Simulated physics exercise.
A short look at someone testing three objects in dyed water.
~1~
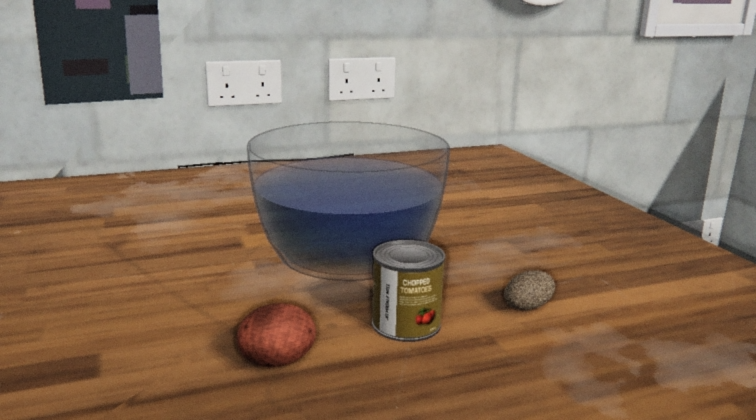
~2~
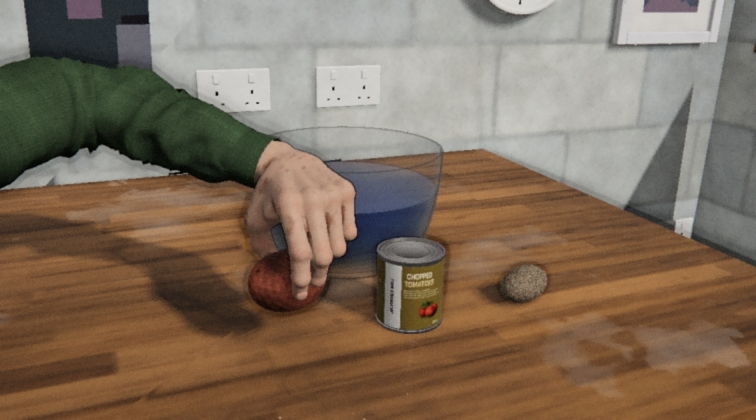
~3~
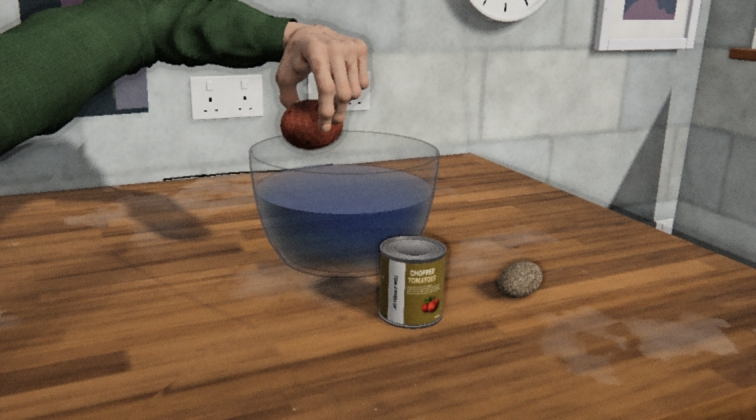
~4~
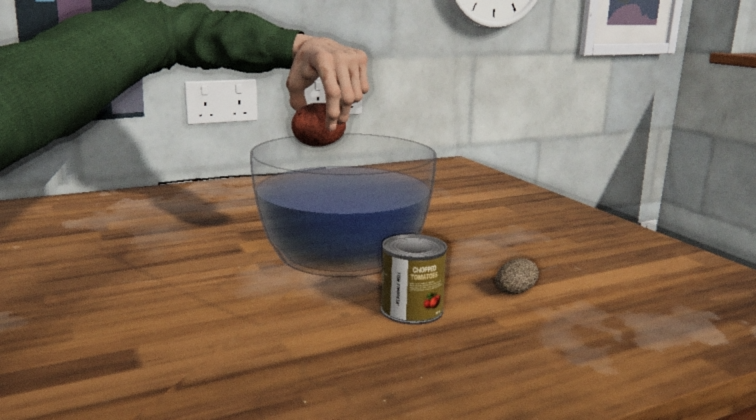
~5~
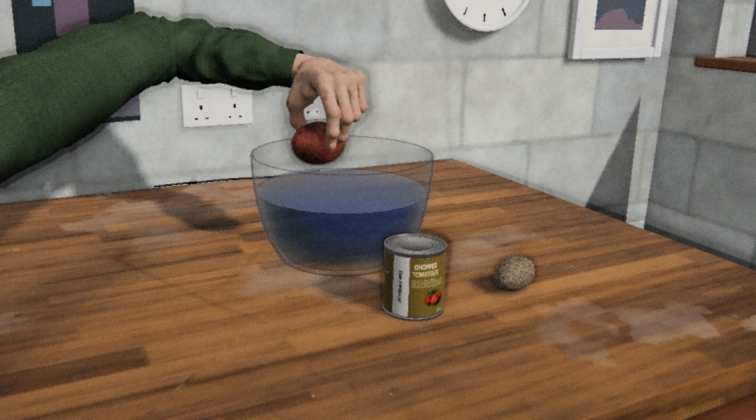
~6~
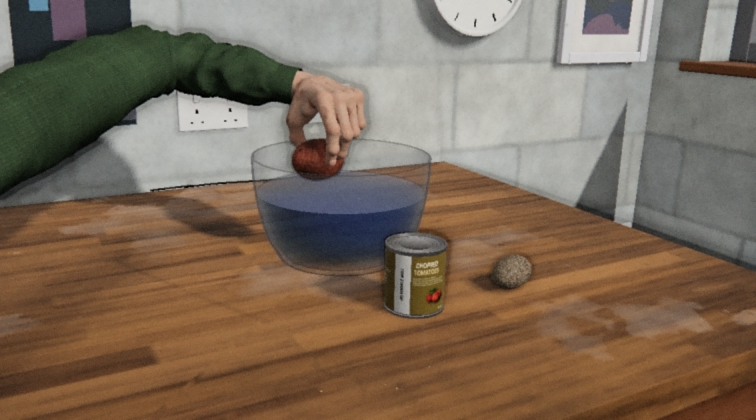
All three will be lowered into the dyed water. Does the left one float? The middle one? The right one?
The left one ends on the bottom, the middle one ends on the bottom, the right one ends on the bottom.
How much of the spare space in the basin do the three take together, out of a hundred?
About 22 per cent.
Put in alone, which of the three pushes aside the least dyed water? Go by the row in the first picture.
That is the right one.
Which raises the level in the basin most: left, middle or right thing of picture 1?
It is the middle one.
A moment on, the potato drops to the bottom.
Further on, the tin of food drops to the bottom.
When it is over, the stone drops to the bottom; afloat, none of them.
